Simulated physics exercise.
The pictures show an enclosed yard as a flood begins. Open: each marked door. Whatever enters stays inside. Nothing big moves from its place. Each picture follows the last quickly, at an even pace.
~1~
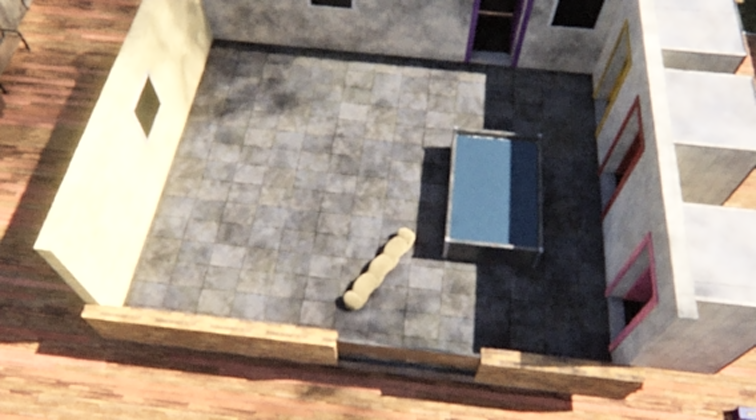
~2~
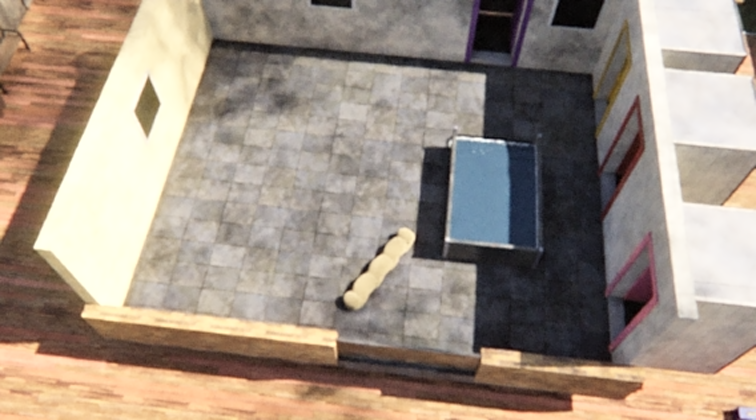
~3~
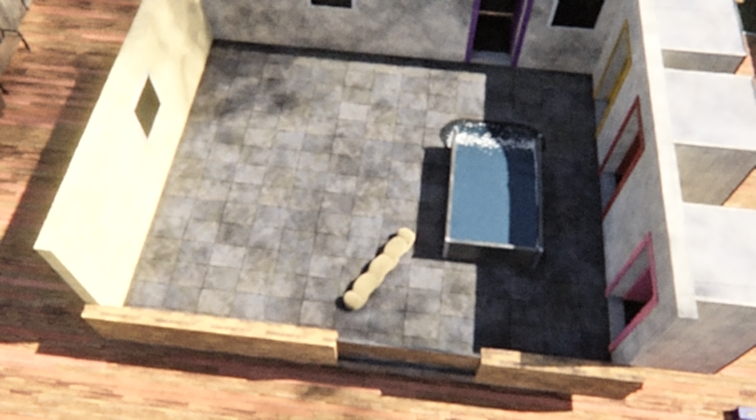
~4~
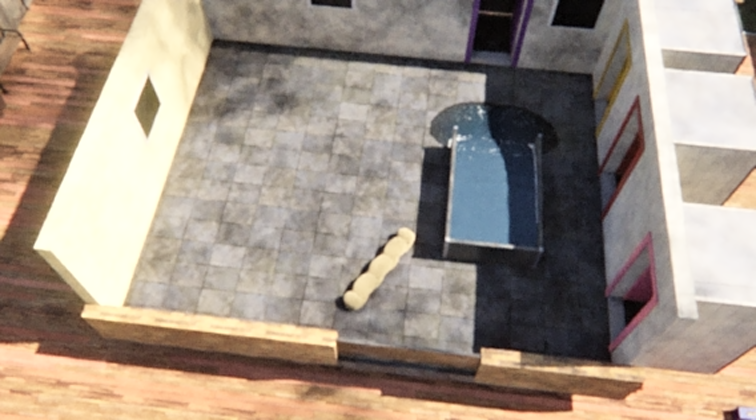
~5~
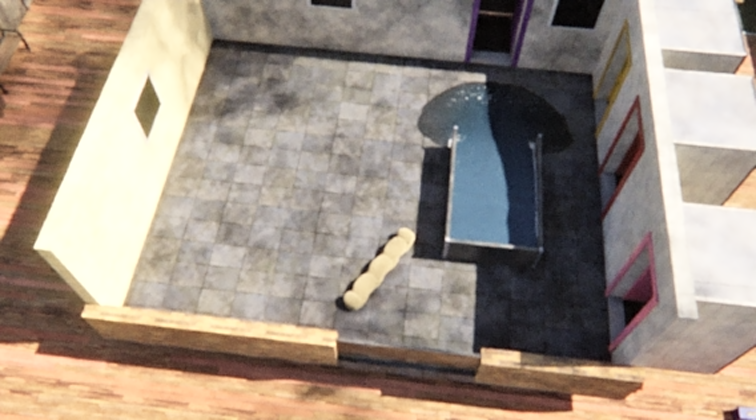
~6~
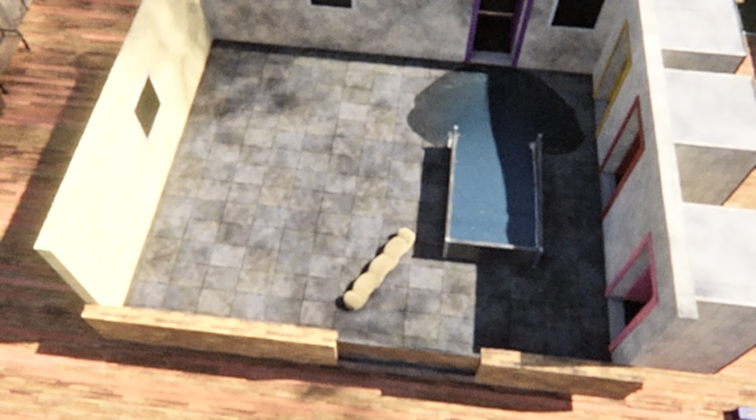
Water pours out of the open tank's far side and spreads across the paved yard.
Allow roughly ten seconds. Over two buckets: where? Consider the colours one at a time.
My prediction: The yellow door lets the inflow pass two buckets; the pink door keeps the inflow to two buckets or less; the red door keeps the inflow to two buckets or less; the purple door lets the inflow pass two buckets.
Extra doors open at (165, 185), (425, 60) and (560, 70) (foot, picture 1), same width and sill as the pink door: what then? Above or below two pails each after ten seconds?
First stays short of it, second crosses the line, third crosses the line.
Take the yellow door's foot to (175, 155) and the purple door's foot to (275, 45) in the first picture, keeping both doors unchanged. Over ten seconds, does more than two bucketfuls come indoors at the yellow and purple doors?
Yellow is not flooded, purple is not flooded.
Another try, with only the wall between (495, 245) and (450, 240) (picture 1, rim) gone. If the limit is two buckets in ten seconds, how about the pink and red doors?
Taking them in turn, pink ends up above and red ends up below.
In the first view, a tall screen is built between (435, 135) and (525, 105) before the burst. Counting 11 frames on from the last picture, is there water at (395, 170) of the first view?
That spot would be inundated.
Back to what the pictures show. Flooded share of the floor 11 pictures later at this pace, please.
It works out to about 20 in a hundred.
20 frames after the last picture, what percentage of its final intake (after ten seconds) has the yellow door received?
The figure is near 30 per cent.
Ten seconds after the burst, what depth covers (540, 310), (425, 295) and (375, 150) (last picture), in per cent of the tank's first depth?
In the order asked, some 8, 4 and 2 in a hundred.
A moment on, water covers 15 % of the floor; the yellow door wet at the sill, nothing in, the pink door not reached, the red door not reached, the purple door over two buckets in.
Next, water covers 20 % of the floor; the yellow door under two buckets in, the pink door not reached, the red door not reached, the purple door far over two buckets in.
Then, water covers 30 % of the floor; the yellow door over two buckets in, the pink door not reached, the red door wet at the sill, nothing in, the purple door far over two buckets in.
Later, water covers 55 % of the floor; the yellow door far over two buckets in, the pink door wet at the sill, nothing in, the red door wet at the sill, nothing in, the purple door far over two buckets in.
In the end, water covers 85 % of the floor; the yellow door far over two buckets in, the pink door wet at the sill, nothing in, the red door wet at the sill, nothing in, the purple door far over two buckets in.
